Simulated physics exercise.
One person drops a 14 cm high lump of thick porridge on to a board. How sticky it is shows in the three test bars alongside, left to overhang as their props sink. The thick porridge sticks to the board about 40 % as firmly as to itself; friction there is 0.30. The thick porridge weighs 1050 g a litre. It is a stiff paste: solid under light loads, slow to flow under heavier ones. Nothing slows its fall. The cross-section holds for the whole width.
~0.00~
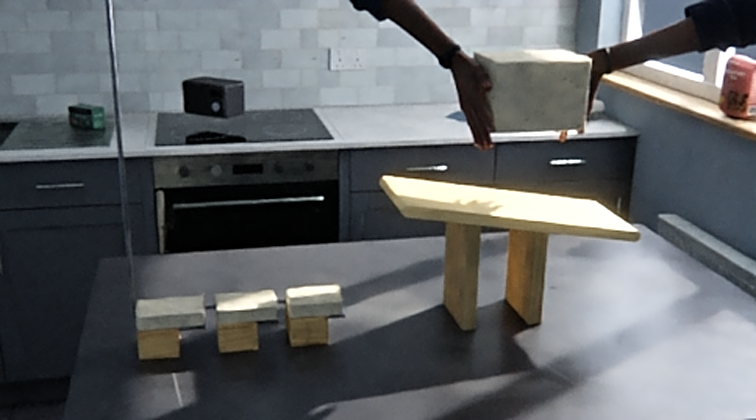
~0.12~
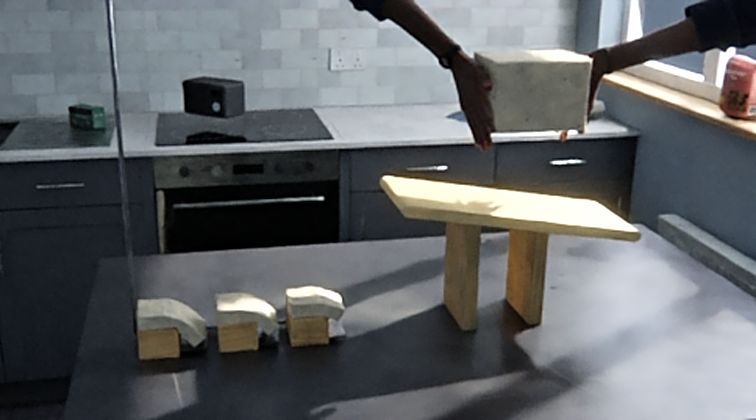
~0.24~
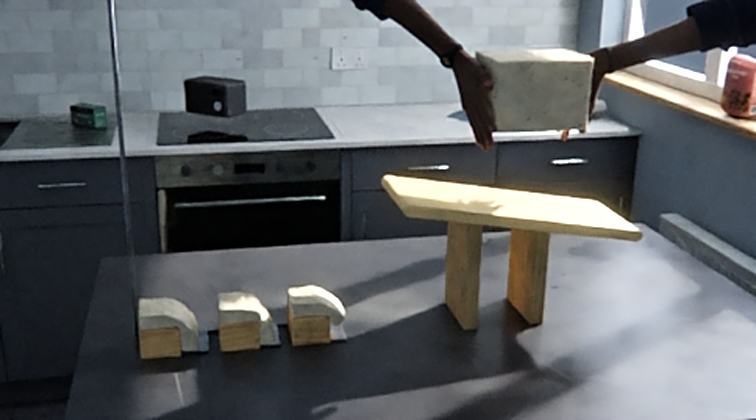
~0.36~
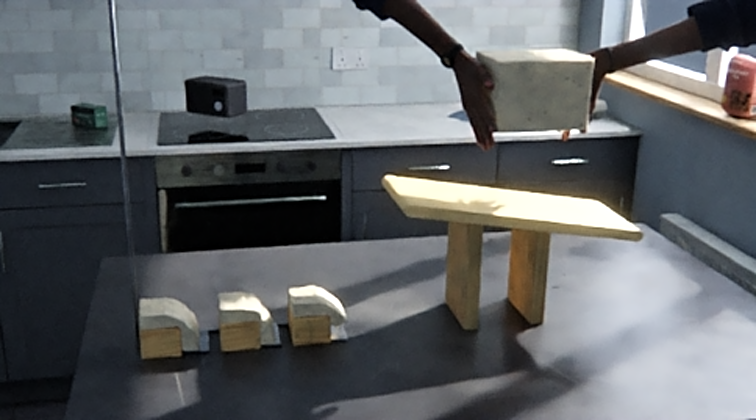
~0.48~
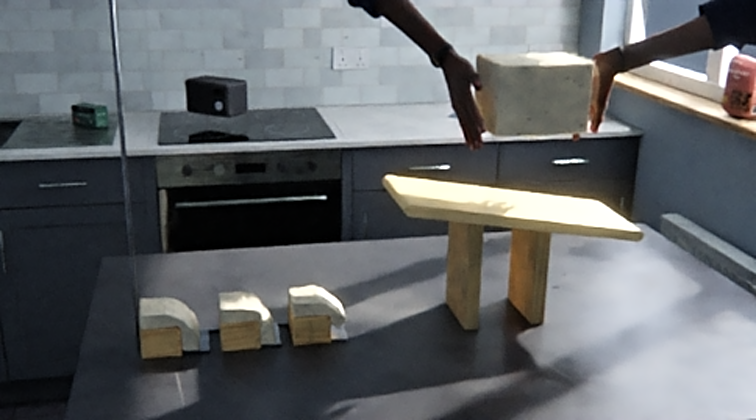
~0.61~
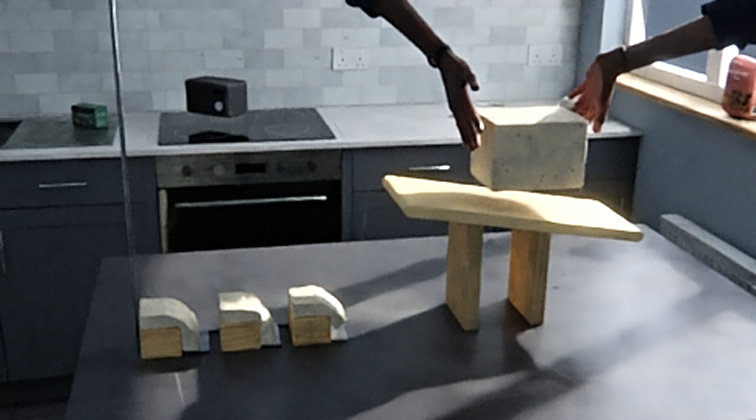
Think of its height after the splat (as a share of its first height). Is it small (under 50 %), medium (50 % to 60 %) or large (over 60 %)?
It comes out small: Under 50 %.
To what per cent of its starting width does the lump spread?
About 210 %.
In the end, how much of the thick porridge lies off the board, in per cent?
About 22 % off the board.
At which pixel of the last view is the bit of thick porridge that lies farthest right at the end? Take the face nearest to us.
At about (638, 220).
After 0.72 s, it stands 55 % of its first height and none has gone off the board.
After 0.85 s, it stands 45 % of its first height and none has gone off the board.
After 0.99 s, it stands 45 % of its first height and 15 % has gone off the board.
After 1.12 s, it stands 45 % of its first height and 17 % has gone off the board.
After 1.30 s, it stands 45 % of its first height and 21 % has gone off the board.
